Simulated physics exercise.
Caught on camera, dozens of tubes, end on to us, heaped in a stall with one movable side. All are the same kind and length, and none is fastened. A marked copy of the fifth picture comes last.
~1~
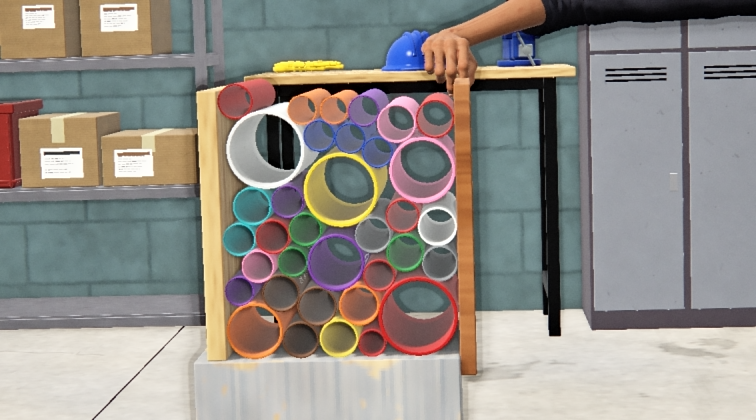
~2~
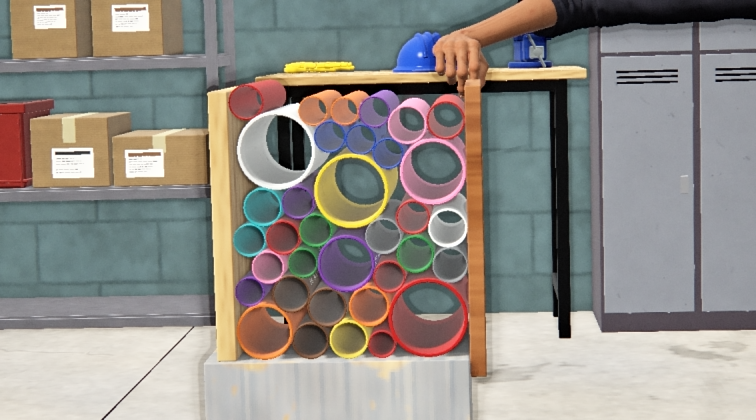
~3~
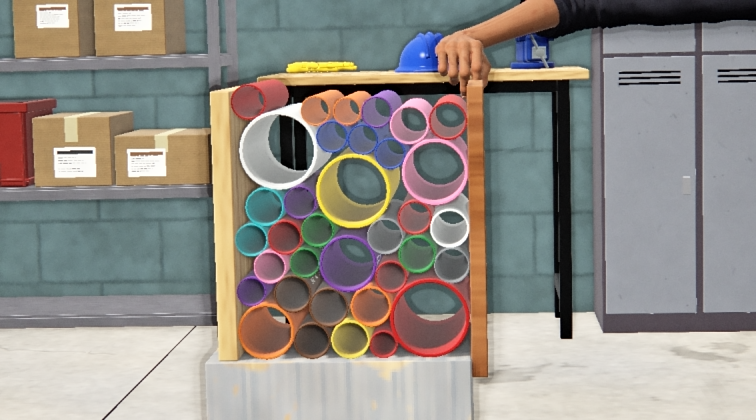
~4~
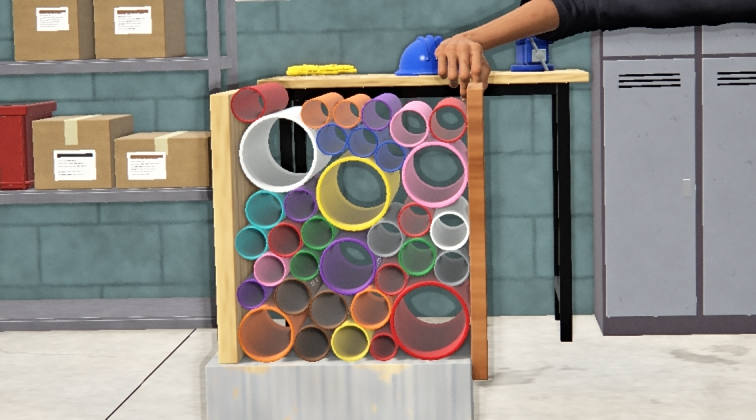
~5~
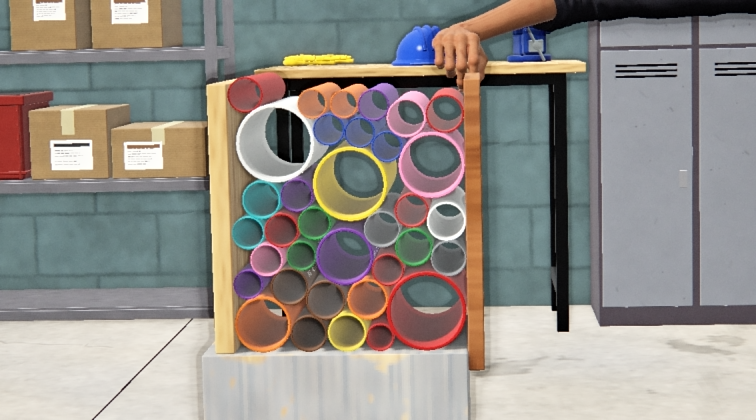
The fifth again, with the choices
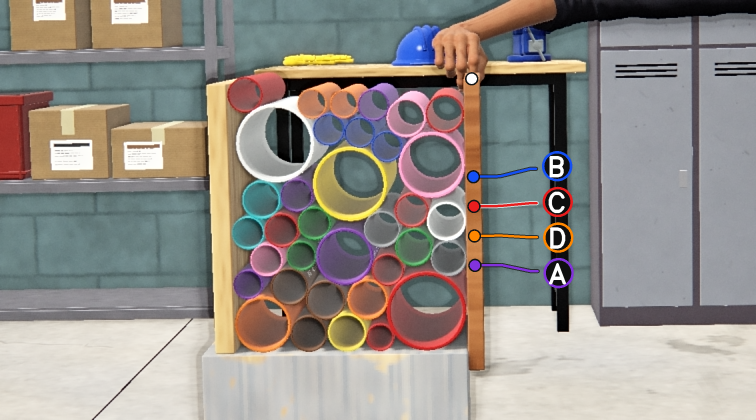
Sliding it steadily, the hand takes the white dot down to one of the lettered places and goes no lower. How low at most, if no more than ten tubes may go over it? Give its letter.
Down to A.
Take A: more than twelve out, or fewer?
Fewer than twelve.
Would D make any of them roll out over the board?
Yes, at D.
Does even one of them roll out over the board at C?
Yes, at C.
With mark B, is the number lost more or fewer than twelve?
Fewer than twelve.
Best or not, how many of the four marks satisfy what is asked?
Four of them.
On the marked copy, A at (475, 265); B at (474, 177); C at (474, 207); D at (475, 236); the white dot at (472, 79).
With A. Early on, top of the board (465, 157).
Further on, top of the board (466, 245).
At the end, top of the board (467, 265), about four out over the board.
As for the rest, B one out over the board; C three out over the board; D three out over the board.
